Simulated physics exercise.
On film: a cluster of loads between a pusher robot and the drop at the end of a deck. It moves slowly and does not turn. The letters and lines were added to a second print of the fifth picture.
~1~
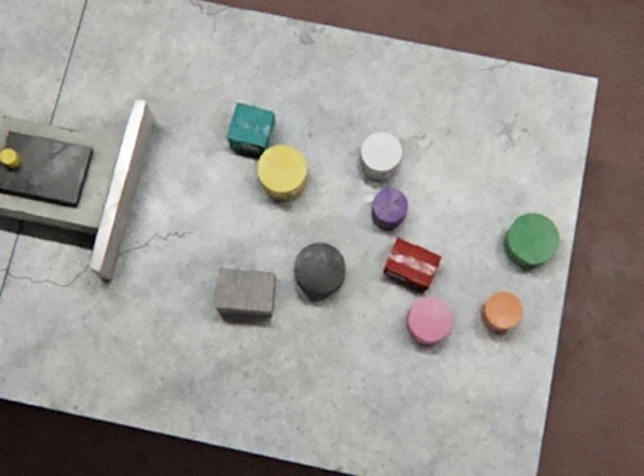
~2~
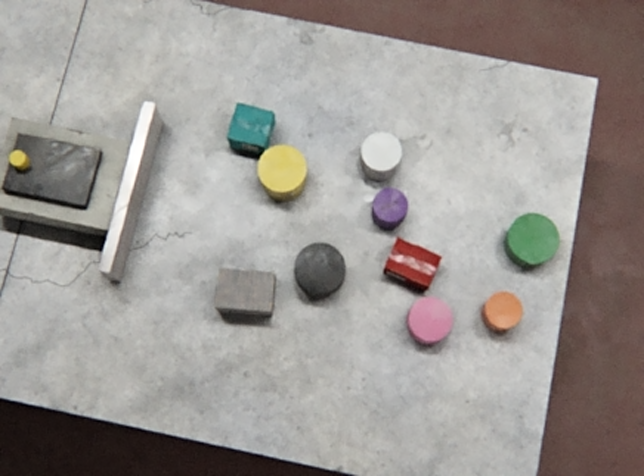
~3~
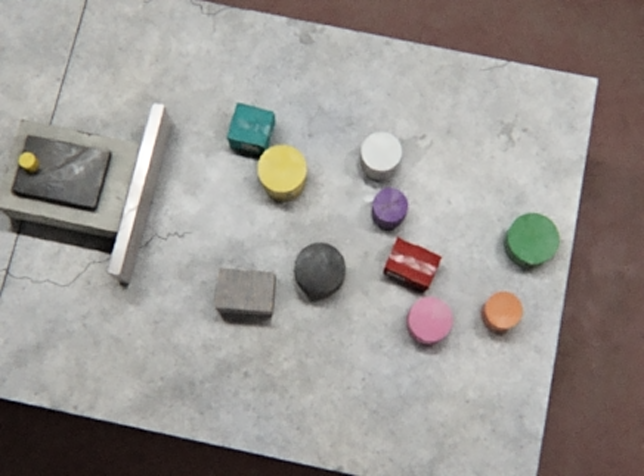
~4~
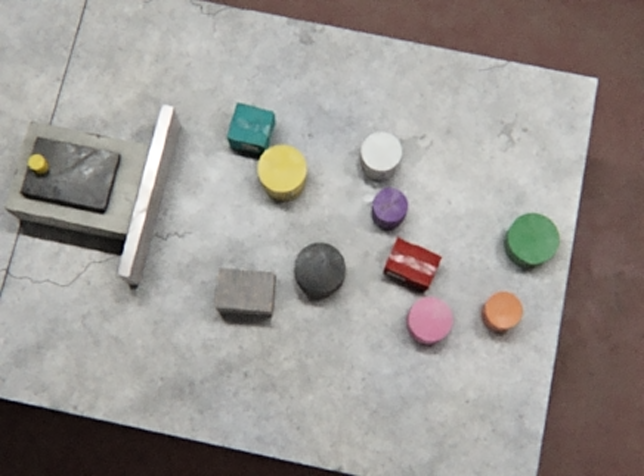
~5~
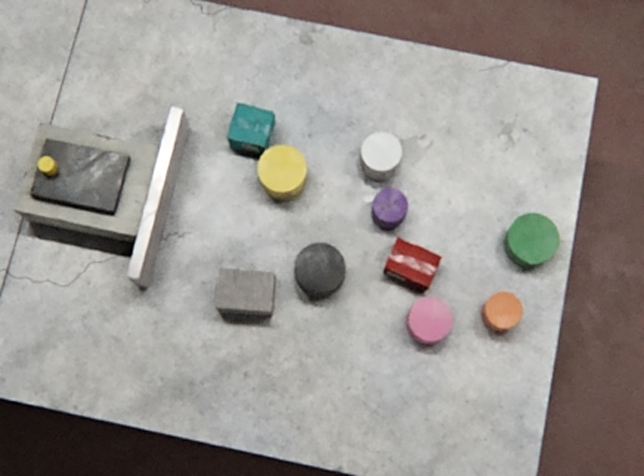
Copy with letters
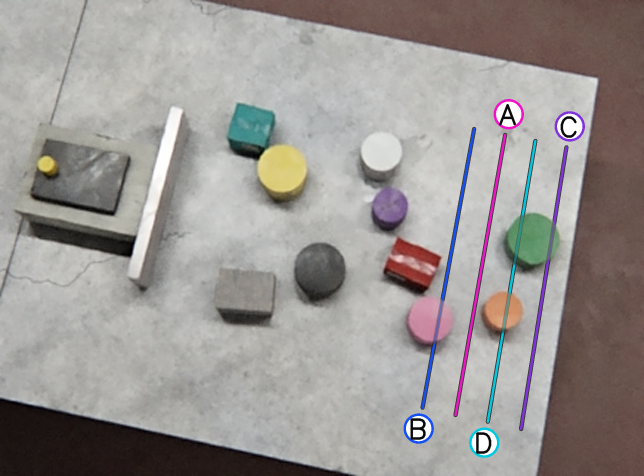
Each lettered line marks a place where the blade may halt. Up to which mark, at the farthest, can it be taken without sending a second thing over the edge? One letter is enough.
It can go as far as A.
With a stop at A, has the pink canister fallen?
By then, no.
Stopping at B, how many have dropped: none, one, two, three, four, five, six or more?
By then, none.
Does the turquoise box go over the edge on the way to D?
No.
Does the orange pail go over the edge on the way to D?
Yes.
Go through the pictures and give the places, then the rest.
The first picture shows purple canister (389, 209); pink canister (429, 321); green pail (531, 241).
The second picture shows robot (59, 171); black canister (320, 271).
The third picture shows robot (68, 173); orange pail (501, 312).
The fourth picture shows robot (78, 175); yellow pail (283, 174).
The fifth picture shows robot (87, 177); red box (412, 265); purple canister (389, 209); pink canister (429, 321).
On the marked copy, A at (481, 270); B at (449, 264); C at (545, 283); D at (512, 277).
Following A. Soon after the start, robot (202, 201); turquoise box (290, 119); grey crate (289, 303).
Later, robot (319, 225); pink canister (455, 327); red box (458, 266).
In the end, robot (413, 244); pink canister (548, 357); green pail (560, 232); none fallen.
As for the rest, B is within the limit but short; C drops seven; D drops three.
